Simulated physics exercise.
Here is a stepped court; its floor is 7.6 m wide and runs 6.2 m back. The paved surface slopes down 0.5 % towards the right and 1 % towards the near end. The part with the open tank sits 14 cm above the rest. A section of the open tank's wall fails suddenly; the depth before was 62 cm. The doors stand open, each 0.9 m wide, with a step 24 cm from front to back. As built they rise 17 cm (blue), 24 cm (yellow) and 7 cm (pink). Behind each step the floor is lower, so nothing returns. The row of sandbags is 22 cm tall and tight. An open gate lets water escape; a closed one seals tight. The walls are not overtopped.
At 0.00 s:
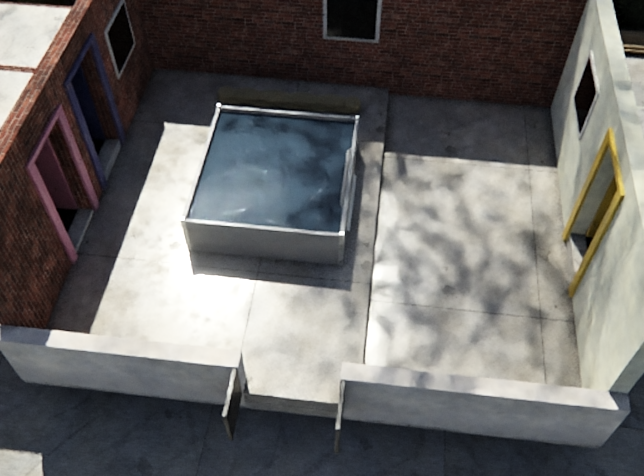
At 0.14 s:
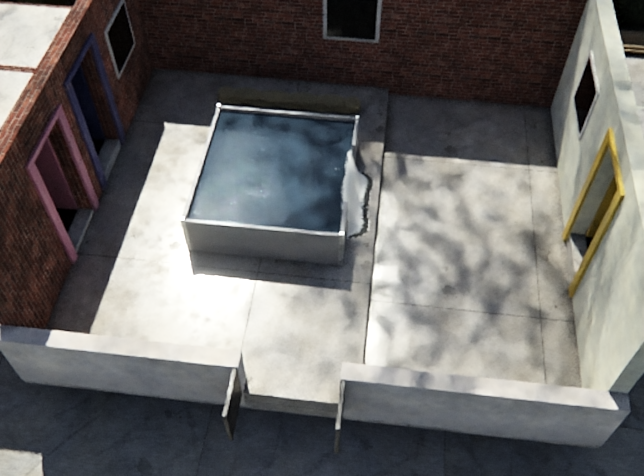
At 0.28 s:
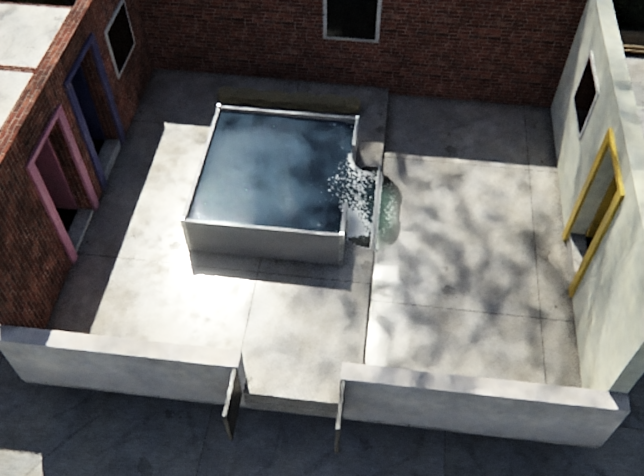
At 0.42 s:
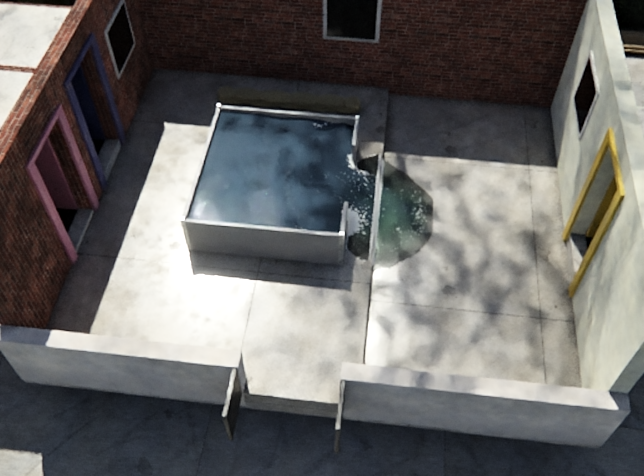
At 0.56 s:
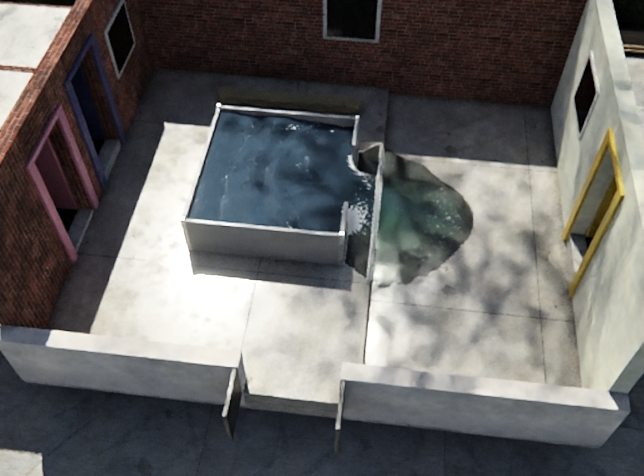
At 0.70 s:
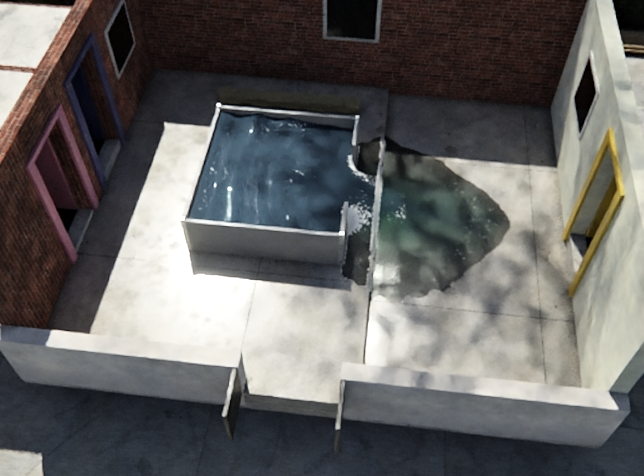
Water bursts through the right side of the open tank and spreads across the paved court.
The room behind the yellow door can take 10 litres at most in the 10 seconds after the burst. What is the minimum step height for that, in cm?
At least 28 cm or so.
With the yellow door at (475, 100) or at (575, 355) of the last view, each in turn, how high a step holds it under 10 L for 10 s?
Roughly 12.0 and 19 cm.
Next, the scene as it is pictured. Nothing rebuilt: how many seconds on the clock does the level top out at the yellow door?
At about 2.2 s.
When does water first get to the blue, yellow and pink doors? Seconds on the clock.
Arrival: Blue not within the 10 s, yellow 1.1 s, pink not in the 10 s.
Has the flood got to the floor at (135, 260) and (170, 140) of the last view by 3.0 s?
In that order: Still dry, still dry.
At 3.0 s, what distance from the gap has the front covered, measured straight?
Some 4.8 m out.
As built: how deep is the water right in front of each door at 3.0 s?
In cm: Blue 0, yellow 28, pink 0.
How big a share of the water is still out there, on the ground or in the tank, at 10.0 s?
Roughly 98 in a hundred.
After 1.4 s water covers 25 % of the floor, deepest (40 cm) near (353, 204); 26 cm at the yellow door, 0 litres in over its 24 cm step.
After 3.0 s water covers 40 % of the floor, deepest (35 cm) near (581, 395); 28 cm at the yellow door, 24 litres in over its 24 cm step.
After 10.0 s water covers 65 % of the floor, deepest (25 cm) near (583, 407); 21 cm at the yellow door, 30 litres in over its 24 cm step.
At the yellow door as built, the water arrived by 1.1 s and peaked near 32 cm at 2.2 s.
Run again over the same 10 s with other heights there, 39 litres in over 23 cm, 1 litre over 31.5 cm. The limit of 10 litres is kept from about 28 cm up.
